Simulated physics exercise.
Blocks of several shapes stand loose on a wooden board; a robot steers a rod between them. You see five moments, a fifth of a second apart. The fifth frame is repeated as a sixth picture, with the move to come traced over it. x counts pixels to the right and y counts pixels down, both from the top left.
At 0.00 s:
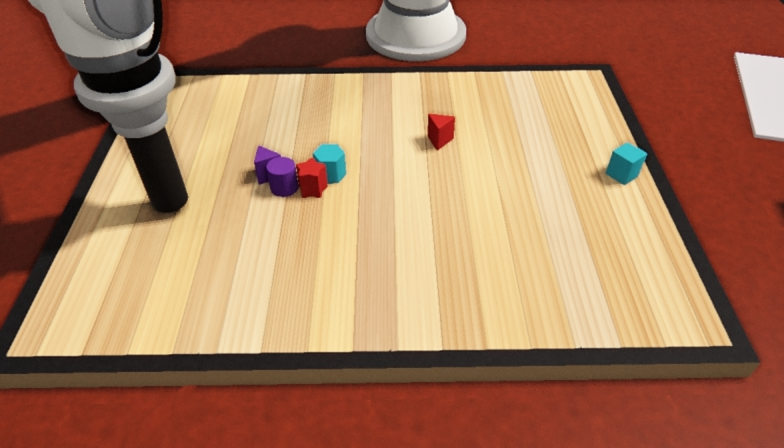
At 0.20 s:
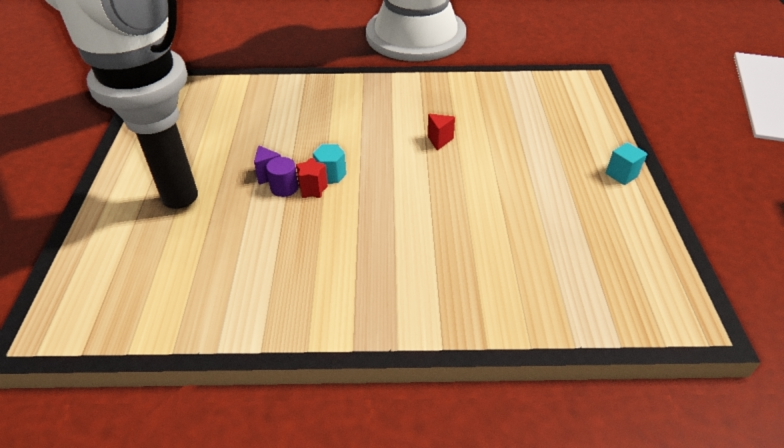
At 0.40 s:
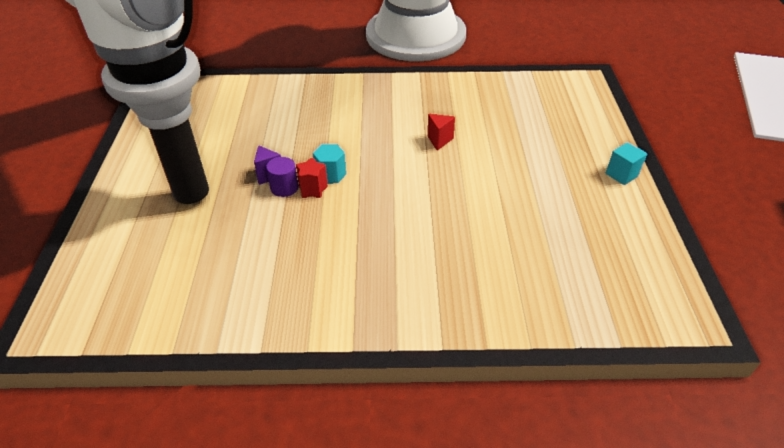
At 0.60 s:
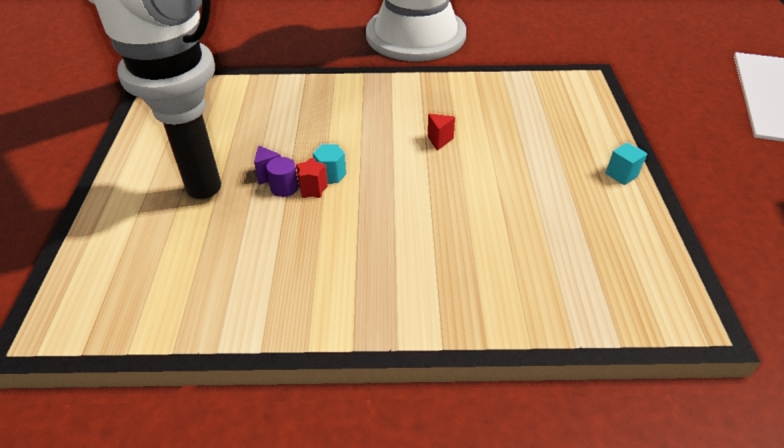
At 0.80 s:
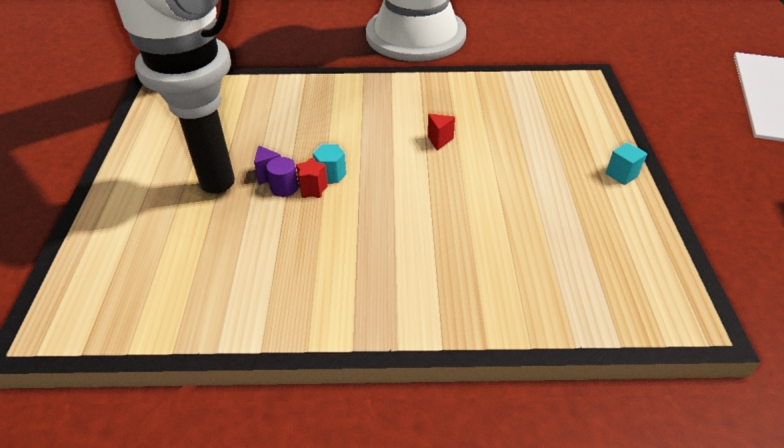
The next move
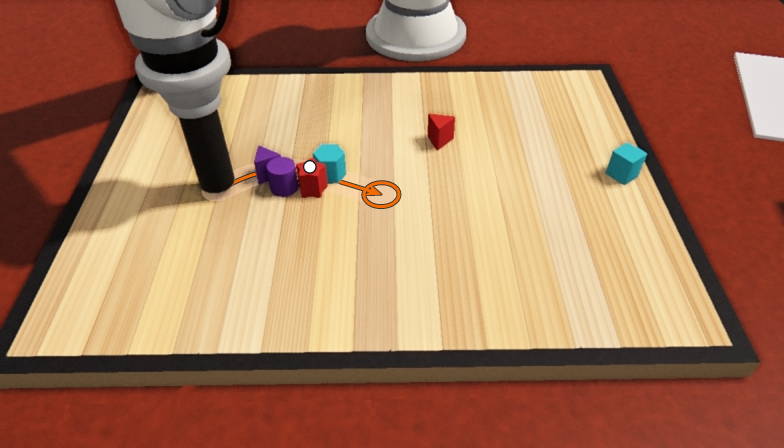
On a wooden board, a robot's black rod moves slightly right beside the still blocks.
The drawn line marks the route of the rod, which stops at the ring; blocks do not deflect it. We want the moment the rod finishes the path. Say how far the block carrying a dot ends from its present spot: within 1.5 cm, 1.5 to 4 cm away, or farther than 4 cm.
The block carrying a dot ends up a moderate distance away, 1.5 to 4 cm.
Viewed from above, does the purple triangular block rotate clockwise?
No, that is not how it ends up.
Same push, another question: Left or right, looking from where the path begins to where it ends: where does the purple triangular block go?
My answer: Left.
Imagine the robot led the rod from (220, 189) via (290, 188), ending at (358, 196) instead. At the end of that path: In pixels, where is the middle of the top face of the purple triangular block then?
Near (283, 149).
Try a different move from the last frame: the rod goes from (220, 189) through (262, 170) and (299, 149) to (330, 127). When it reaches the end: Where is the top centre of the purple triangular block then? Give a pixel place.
Most likely (296, 147).
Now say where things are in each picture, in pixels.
The first frame shows tip of the rod (170, 201), middles of tops, purple triangular block (264, 153), purple round block (280, 165), red star block (310, 167), turquoise hexagon (329, 152).
The second frame shows rod (180, 197), nothing pushed.
The third frame shows rod (191, 192), nothing pushed.
The fourth frame shows rod (204, 187), nothing pushed.
The fifth frame shows rod (218, 182), purple triangular block (264, 153), purple round block (280, 165), red star block (310, 167), turquoise hexagon (329, 152).
The line goes from (220, 189) by way of (274, 170) and (329, 178) to (381, 194); the dot is on the red star block.
The first path, step by step. One third of the way, rod (273, 163); purple triangular block (297, 148).
Two thirds of the way, rod (329, 171); purple triangular block (341, 140), turned 45° anticlockwise; purple round block (283, 168); red star block (320, 175), turned 40° clockwise; turquoise hexagon (361, 154), turned 60° clockwise.
At the end, rod (381, 187); purple triangular block (343, 141), turned 60° anticlockwise; purple round block (283, 168); red star block (323, 177), turned 65° clockwise; turquoise hexagon (401, 155), turned 30° anticlockwise.
